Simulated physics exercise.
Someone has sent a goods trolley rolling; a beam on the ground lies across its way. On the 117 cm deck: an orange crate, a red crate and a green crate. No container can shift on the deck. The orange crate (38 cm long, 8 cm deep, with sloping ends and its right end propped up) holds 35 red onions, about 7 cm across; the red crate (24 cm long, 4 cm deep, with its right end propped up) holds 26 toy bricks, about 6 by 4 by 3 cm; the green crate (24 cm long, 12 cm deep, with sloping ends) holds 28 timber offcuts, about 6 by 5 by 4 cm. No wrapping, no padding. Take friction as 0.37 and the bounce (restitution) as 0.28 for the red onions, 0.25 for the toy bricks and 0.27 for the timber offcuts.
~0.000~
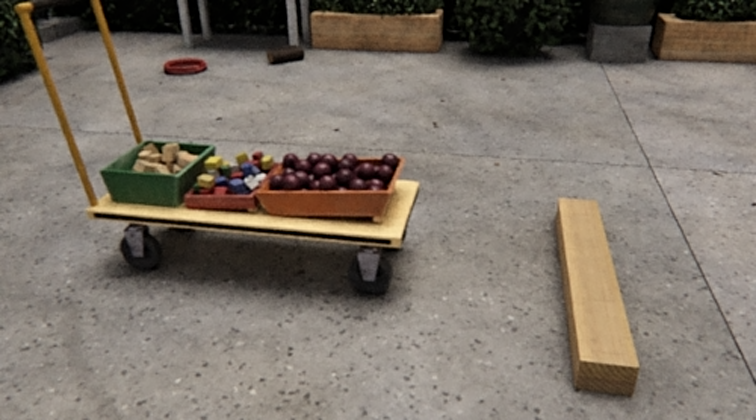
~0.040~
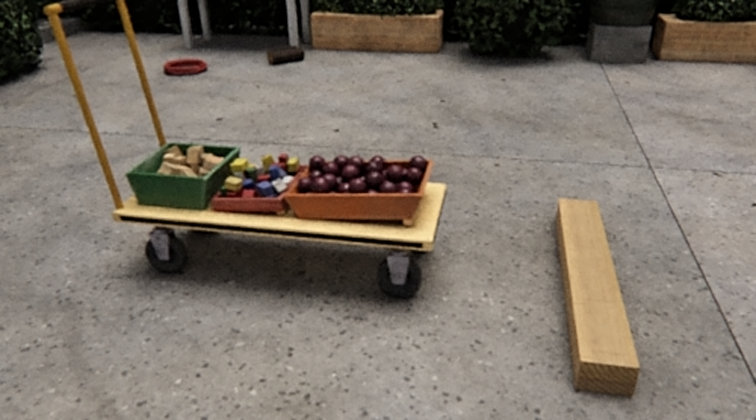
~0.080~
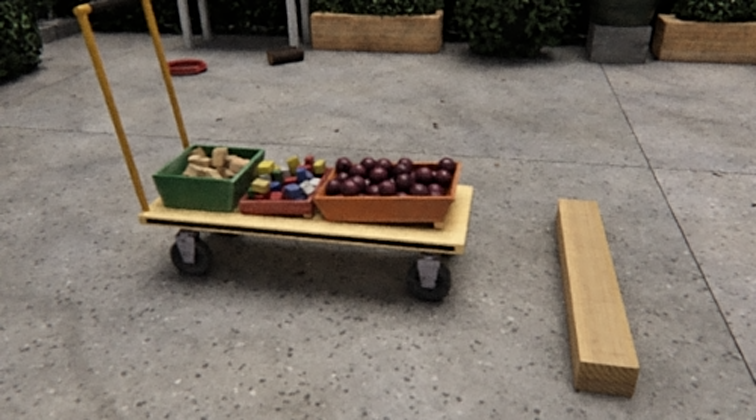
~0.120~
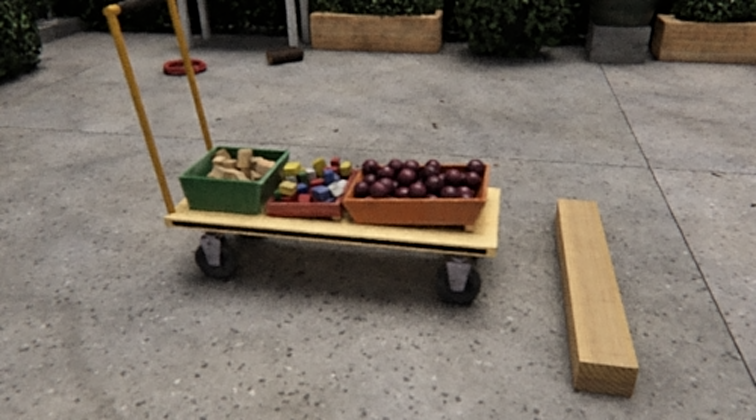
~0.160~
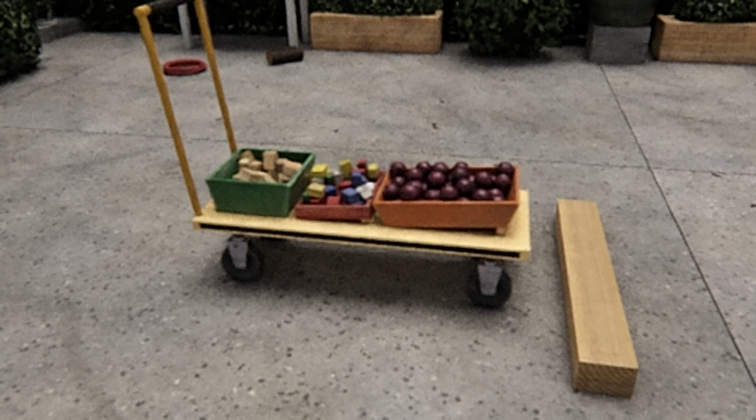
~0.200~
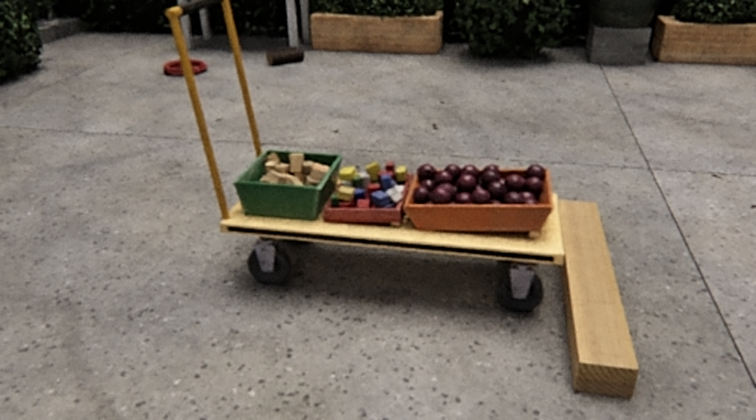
A flatbed trolley with a yellow handle stands at the left of a grey paved yard, seen from slightly above by a still camera, with planters and shrubs behind. On its pale deck sit a green crate of wooden offcuts, a small red crate of colourful bricks and an orange crate of dark red onions. The trolley rolls steadily right towards a wooden beam, its load staying in place.
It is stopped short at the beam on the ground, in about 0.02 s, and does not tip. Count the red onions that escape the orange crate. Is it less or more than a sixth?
It sheds more than a sixth of them.
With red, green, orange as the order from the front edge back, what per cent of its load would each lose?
In that case orange crate 30, red crate 40, green crate 10 per cent.
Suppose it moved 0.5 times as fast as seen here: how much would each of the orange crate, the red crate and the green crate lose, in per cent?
Then orange crate 0, red crate 20, green crate 0 per cent.
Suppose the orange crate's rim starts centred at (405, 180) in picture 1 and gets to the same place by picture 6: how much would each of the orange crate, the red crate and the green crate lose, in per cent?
Then orange crate 0, red crate 10, green crate 0 per cent.
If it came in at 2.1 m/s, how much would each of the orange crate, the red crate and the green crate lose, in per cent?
Then orange crate 20, red crate 30, green crate 0 per cent.
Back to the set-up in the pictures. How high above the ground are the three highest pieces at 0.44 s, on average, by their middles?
Some 60 cm up.
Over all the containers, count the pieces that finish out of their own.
Roughly 25 in all.
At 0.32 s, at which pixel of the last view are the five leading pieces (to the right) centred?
Around (569, 174).
After 0.22 s, contact.
After 0.32 s, 0 of 35 out of the orange crate, 4 of 26 out of the red crate and 0 of 28 out of the green crate.
After 0.44 s, 9 of 35 out of the orange crate, 9 of 26 out of the red crate and 0 of 28 out of the green crate.
After 0.67 s, 12 of 35 out of the orange crate, 9 of 26 out of the red crate and 2 of 28 out of the green crate.
When it is over (at 1.18 s), 12 of 35 out of the orange crate, 9 of 26 out of the red crate and 2 of 28 out of the green crate. Asked share, 12 of 35, 34 per cent.
